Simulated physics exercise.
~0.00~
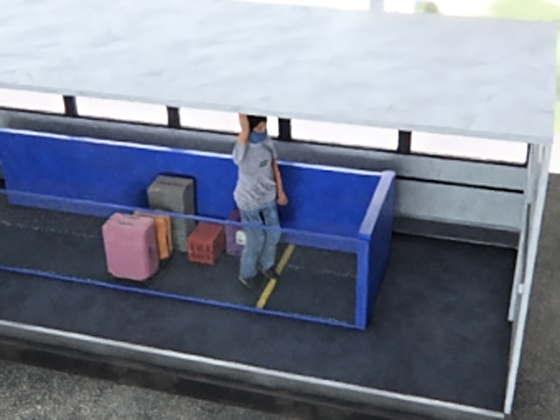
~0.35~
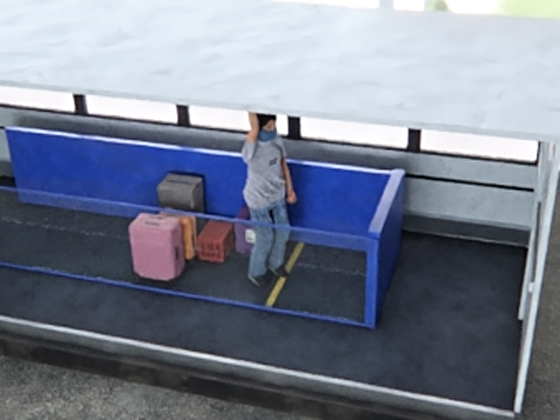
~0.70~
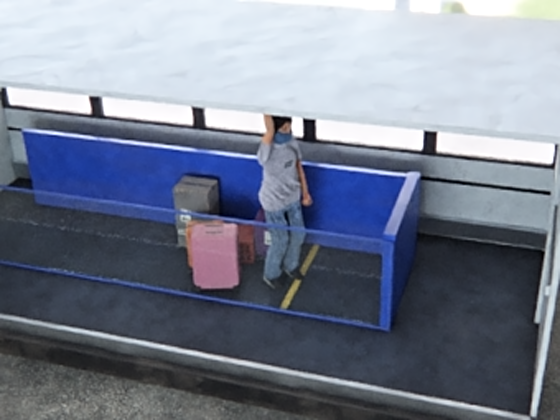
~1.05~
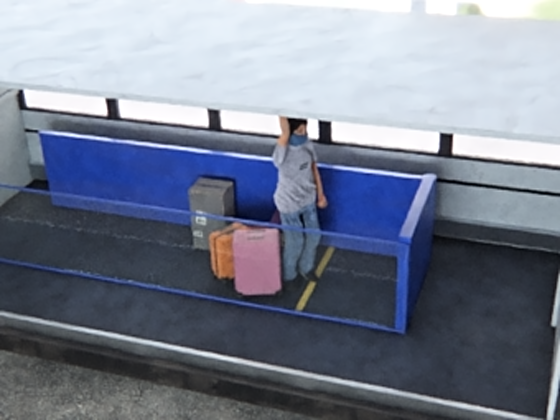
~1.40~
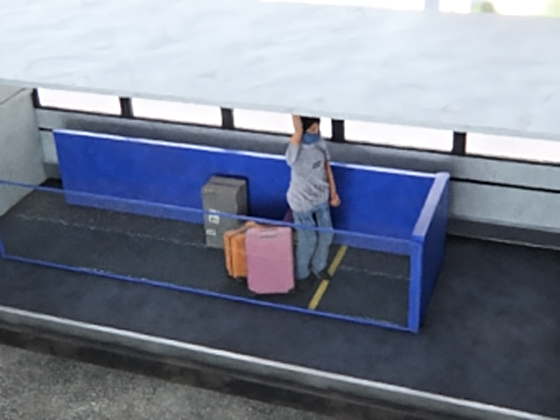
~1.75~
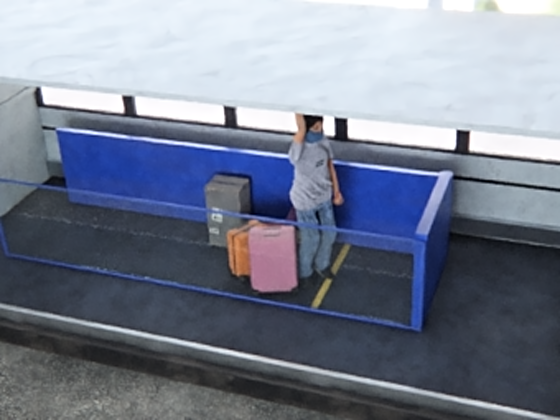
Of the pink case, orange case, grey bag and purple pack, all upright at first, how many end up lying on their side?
None of them end up lying on their side.
